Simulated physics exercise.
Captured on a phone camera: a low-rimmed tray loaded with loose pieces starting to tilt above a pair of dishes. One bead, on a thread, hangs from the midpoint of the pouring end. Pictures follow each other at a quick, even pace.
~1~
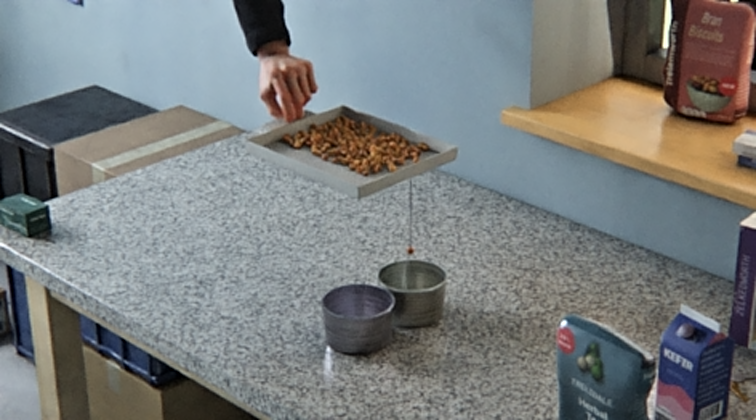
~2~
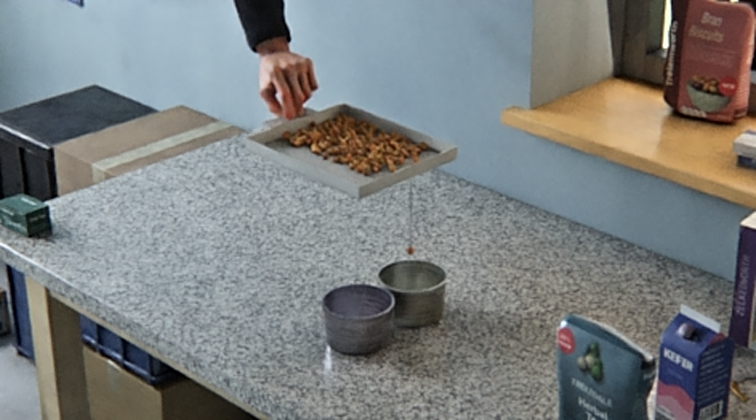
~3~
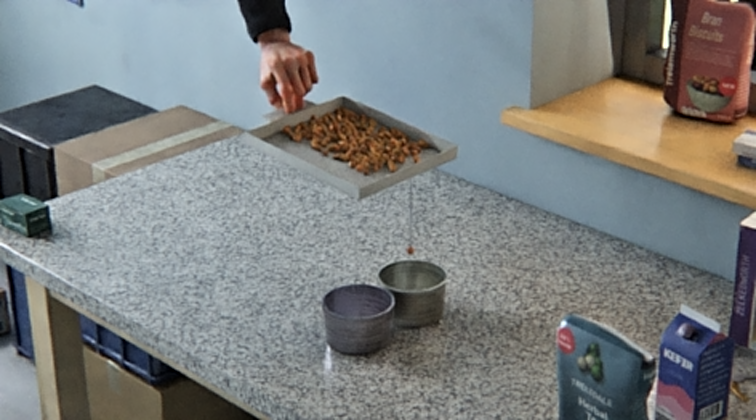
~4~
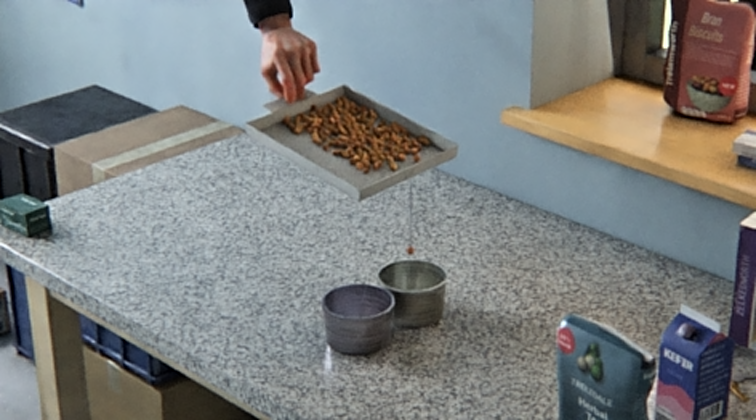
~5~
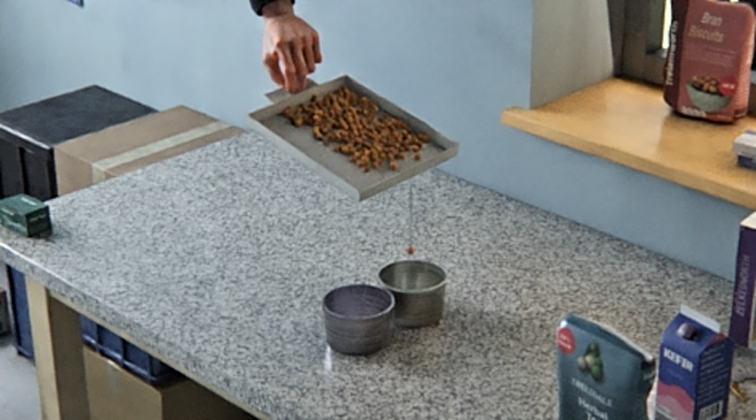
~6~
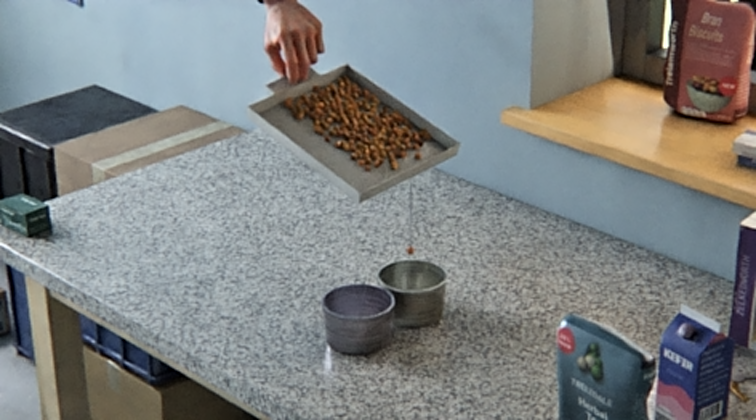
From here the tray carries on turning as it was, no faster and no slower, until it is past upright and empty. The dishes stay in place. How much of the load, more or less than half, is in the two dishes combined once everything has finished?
Catch exceeds half.
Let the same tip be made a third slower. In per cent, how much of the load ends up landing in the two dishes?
Around 70 percent.
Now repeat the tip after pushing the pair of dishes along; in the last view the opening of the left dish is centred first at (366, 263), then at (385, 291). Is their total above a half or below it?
In the first position a minority, in the second a majority.
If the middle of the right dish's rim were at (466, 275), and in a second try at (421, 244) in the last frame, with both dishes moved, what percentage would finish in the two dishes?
First try: Roughly 50 per cent; second try: Roughly 10 per cent.
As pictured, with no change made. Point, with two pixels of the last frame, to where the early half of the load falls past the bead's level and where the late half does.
I'd say close to (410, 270) at first and close to (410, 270) later on.
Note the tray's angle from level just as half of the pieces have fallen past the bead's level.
Somewhere near 115 degrees, I'd say.
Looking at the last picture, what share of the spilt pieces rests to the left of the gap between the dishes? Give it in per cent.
Close to 10 per cent.
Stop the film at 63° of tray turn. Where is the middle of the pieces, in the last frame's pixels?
Load centre: Approx. (392, 165).
Soon after the last picture, tray tipped steeply; nearly all on the tray; a stray few in the left dish; a small part in the air.
A little later, tray tipped past a quarter turn; most on the tray; a stray few in the left dish; a stray few in the right dish; a stray few outside both; a stray few in the air.
Later still, tray tipped past a quarter turn; about a quarter in the left dish; about half in the right dish; about a third outside both; a stray few in the air.
At rest, tray tipped past a quarter turn; about a quarter in the left dish; about half in the right dish; about a third outside both; a stray few in the air.
